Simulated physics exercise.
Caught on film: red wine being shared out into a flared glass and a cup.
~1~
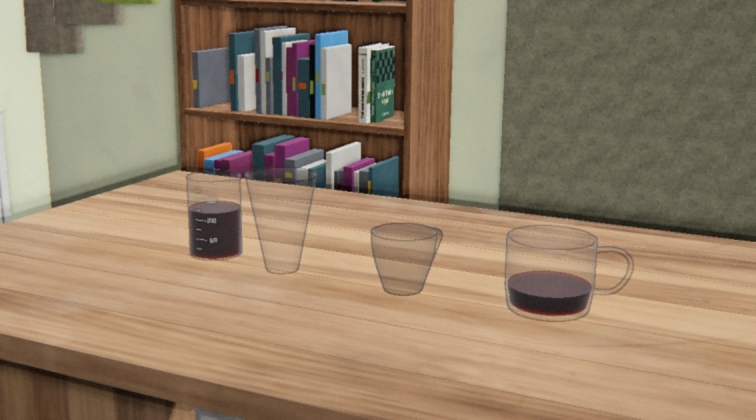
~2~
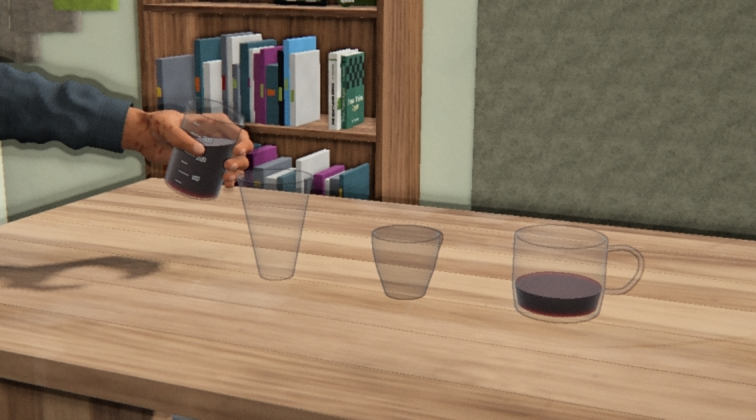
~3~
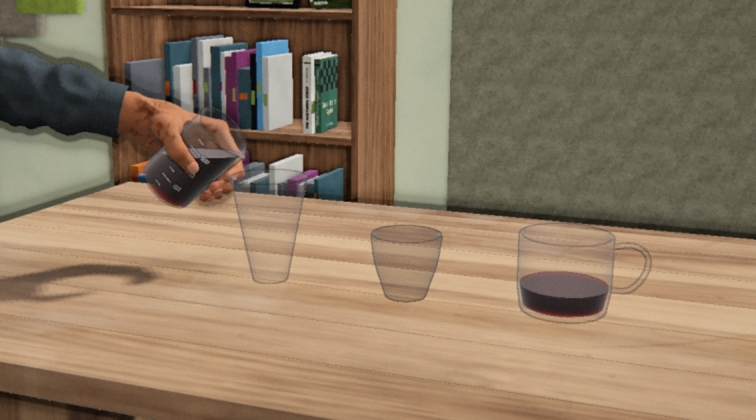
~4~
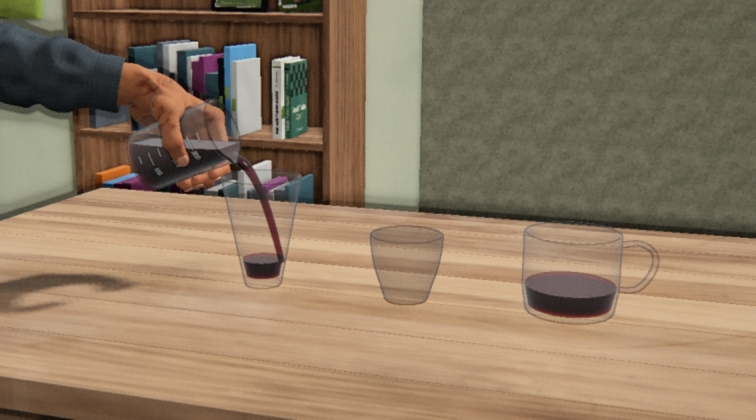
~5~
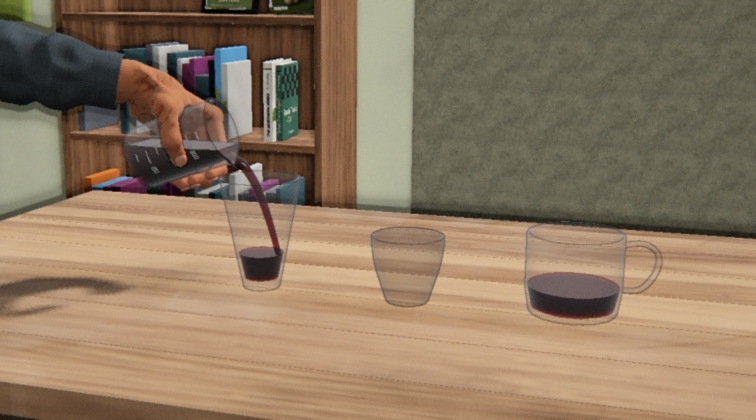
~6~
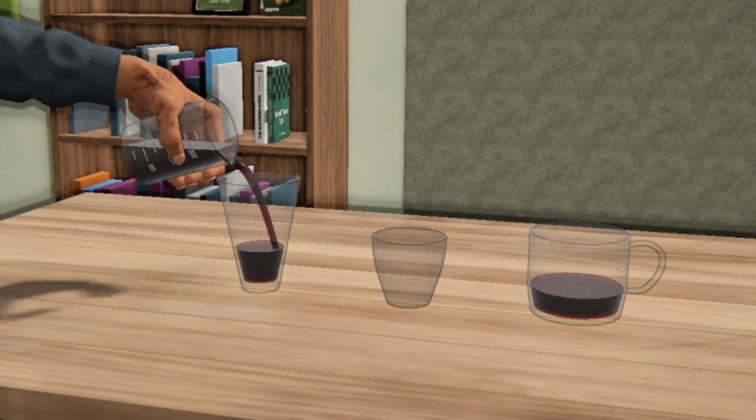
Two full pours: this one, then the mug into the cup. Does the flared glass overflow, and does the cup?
Left, the flared glass holds everything; right, the cup holds everything.
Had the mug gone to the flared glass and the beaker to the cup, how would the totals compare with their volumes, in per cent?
Near 40 and 100 in a hundred.
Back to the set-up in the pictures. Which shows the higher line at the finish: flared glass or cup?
In the left one.
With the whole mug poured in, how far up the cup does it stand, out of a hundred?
Near 70 in a hundred.
Shortly, the flared glass is about half full.
Then, the flared glass is about three quarters full.
At the finish, the flared glass is about three quarters full; the cup is about three quarters full.
